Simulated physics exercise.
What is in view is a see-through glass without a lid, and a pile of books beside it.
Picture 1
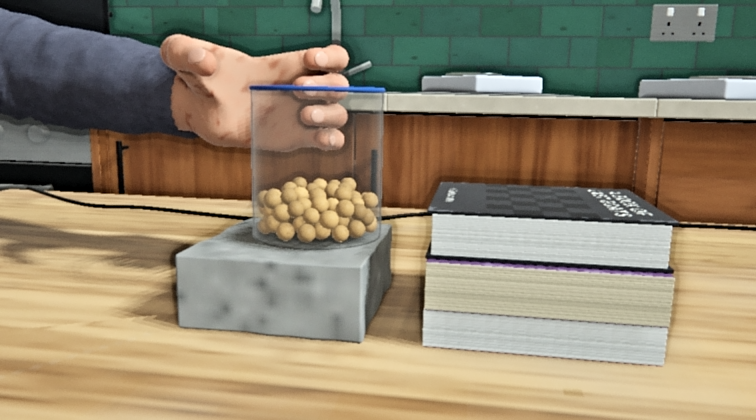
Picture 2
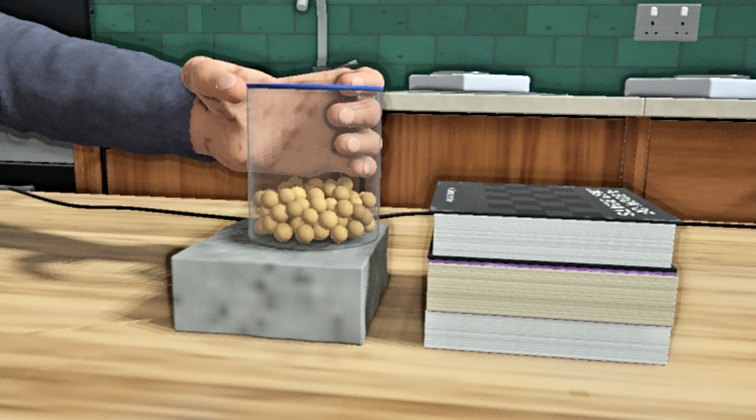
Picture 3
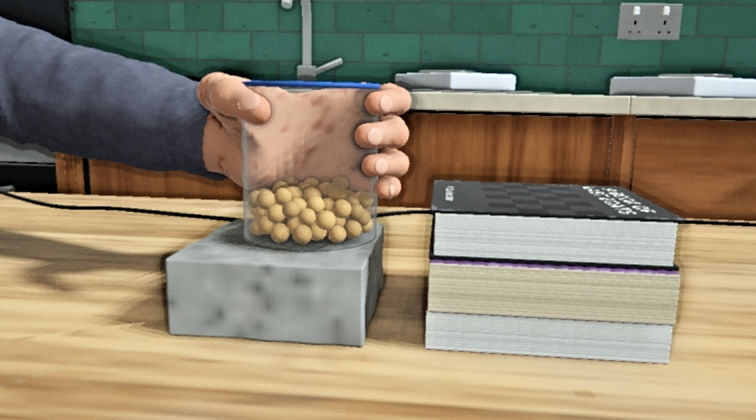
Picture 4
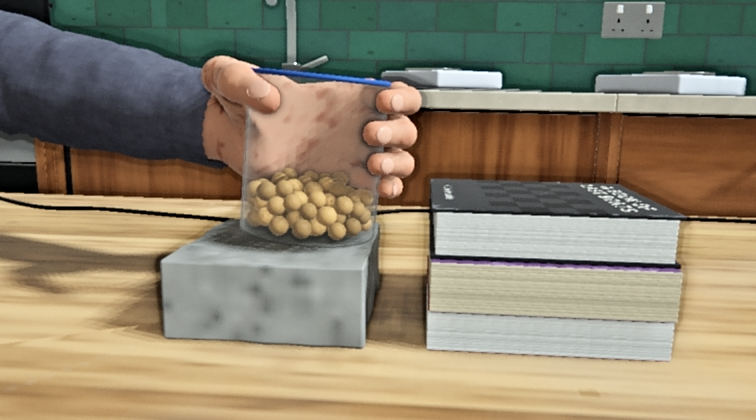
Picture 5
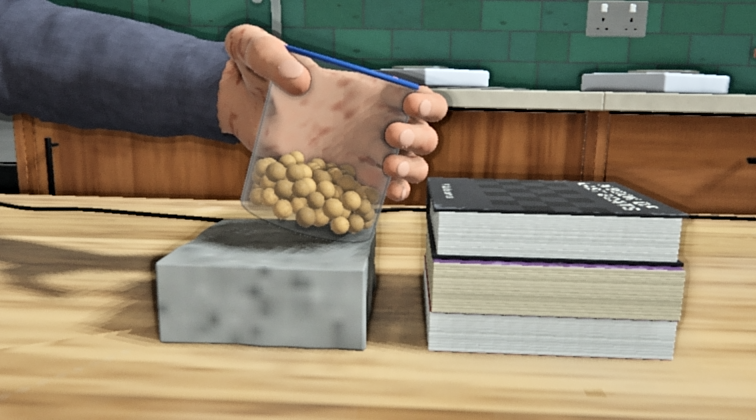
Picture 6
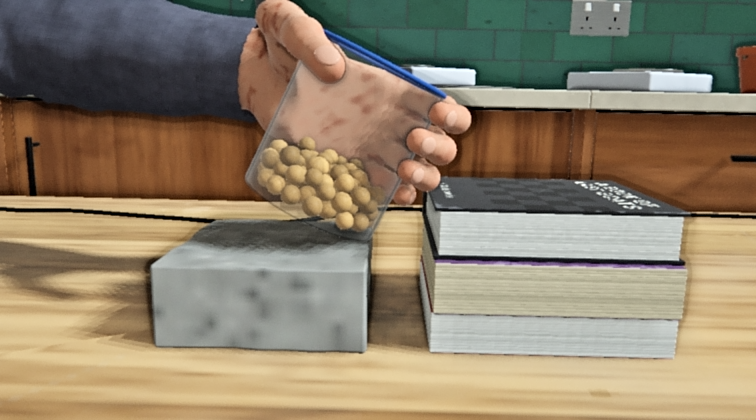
A hand reached around a clear glass of round wooden beads on a grey block, gripped it, then lifted it slightly and tilted it rightward, toward a pile of books.
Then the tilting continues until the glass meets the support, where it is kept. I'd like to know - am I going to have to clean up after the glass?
No, nothing comes out.
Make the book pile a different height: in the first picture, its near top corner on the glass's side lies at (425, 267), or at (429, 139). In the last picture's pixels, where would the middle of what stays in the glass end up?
First try: Around (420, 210). Second try: Around (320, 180).
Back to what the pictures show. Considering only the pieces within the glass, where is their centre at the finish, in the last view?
Approximately (352, 172).
Then, 0.17 s later than the last frame, the glass leans 34°; everything is still inside.
Then, 0.38 s later than the last frame, the glass leans 43°; everything is still inside.
Then, 0.60 s later than the last frame, the glass rests on the book pile at 46°; everything is still inside.
When it is over, the glass rests on the book pile at 46°; everything is still inside.
